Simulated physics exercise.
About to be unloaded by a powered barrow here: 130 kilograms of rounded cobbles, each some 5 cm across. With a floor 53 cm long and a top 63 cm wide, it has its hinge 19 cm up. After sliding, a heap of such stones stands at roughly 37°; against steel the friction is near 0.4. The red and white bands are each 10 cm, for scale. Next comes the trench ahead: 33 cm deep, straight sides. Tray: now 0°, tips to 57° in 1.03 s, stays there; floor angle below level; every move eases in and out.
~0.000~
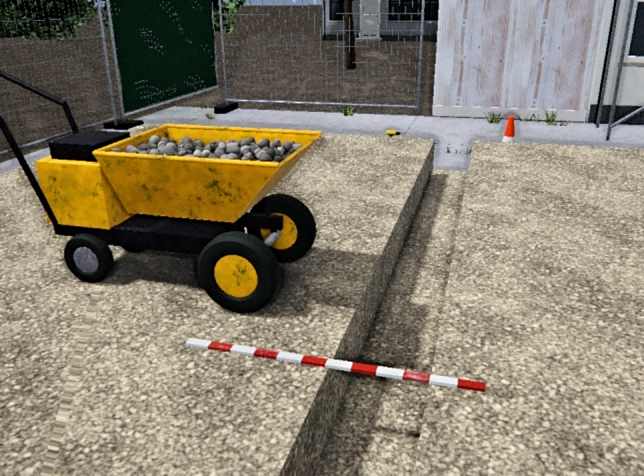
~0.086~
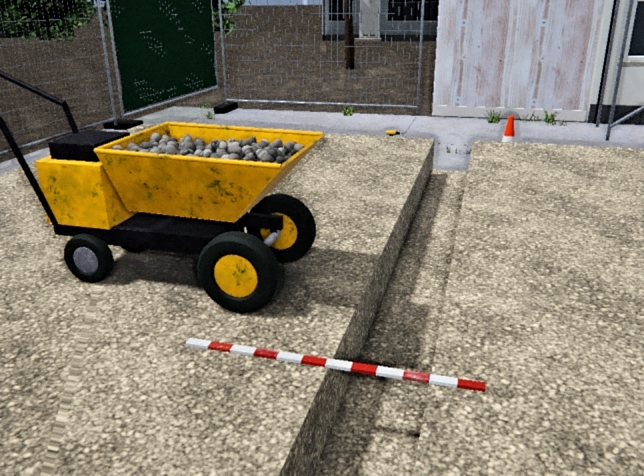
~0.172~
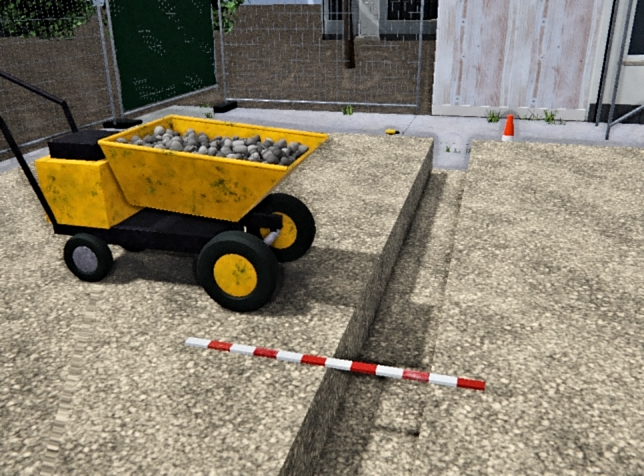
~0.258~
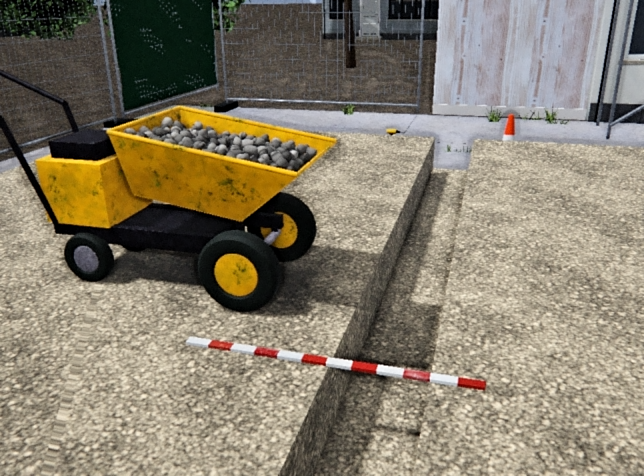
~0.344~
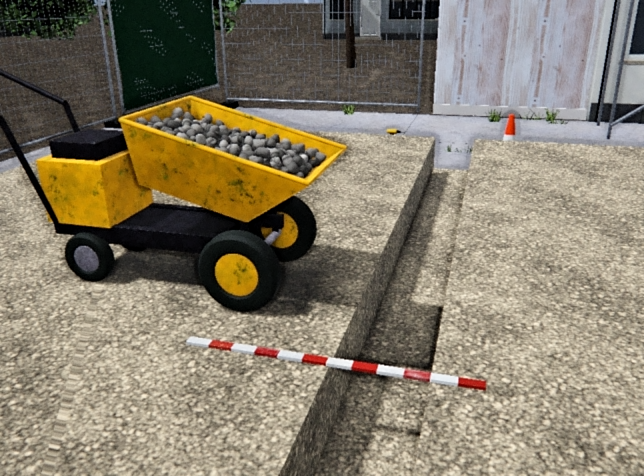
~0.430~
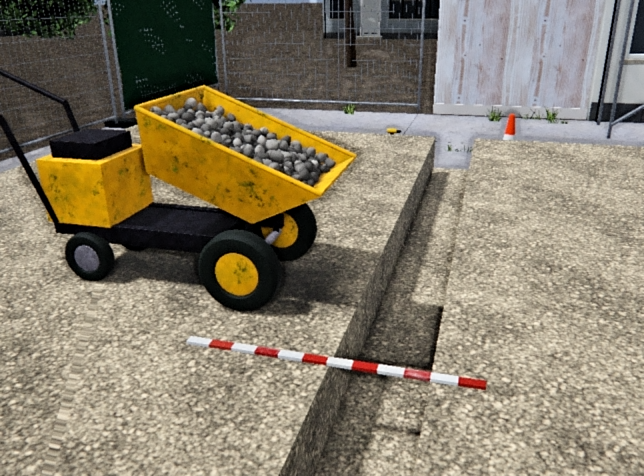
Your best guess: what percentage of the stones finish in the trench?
My guess is about 70 per cent.
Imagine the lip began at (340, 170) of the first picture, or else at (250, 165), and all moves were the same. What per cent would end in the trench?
From the first spot near 30, from the second near 75 per cent.
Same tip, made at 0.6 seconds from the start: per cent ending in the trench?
Roughly 60% would finish there.
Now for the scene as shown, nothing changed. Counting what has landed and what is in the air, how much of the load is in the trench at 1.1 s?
Close to 15 per cent has got there by then.
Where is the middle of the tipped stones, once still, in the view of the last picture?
Their centre sits close to (409, 347).
After 0.8 s the floor is at 48°; 100 % in the tray; the foremost stones are at (349, 221).
After 1.1 s the floor is at 57°; 86 % in the tray, 14 % in the trench; the foremost stones are at (421, 323).
After 1.5 s the floor is at 57°; 55 % in the tray, 39 % in the trench, 7 % past the trench; the foremost stones are at (507, 304).
After 3.4 s the floor is at 57°; 23 % in the tray, 70 % in the trench, 8 % past the trench; the foremost stones are at (588, 313).
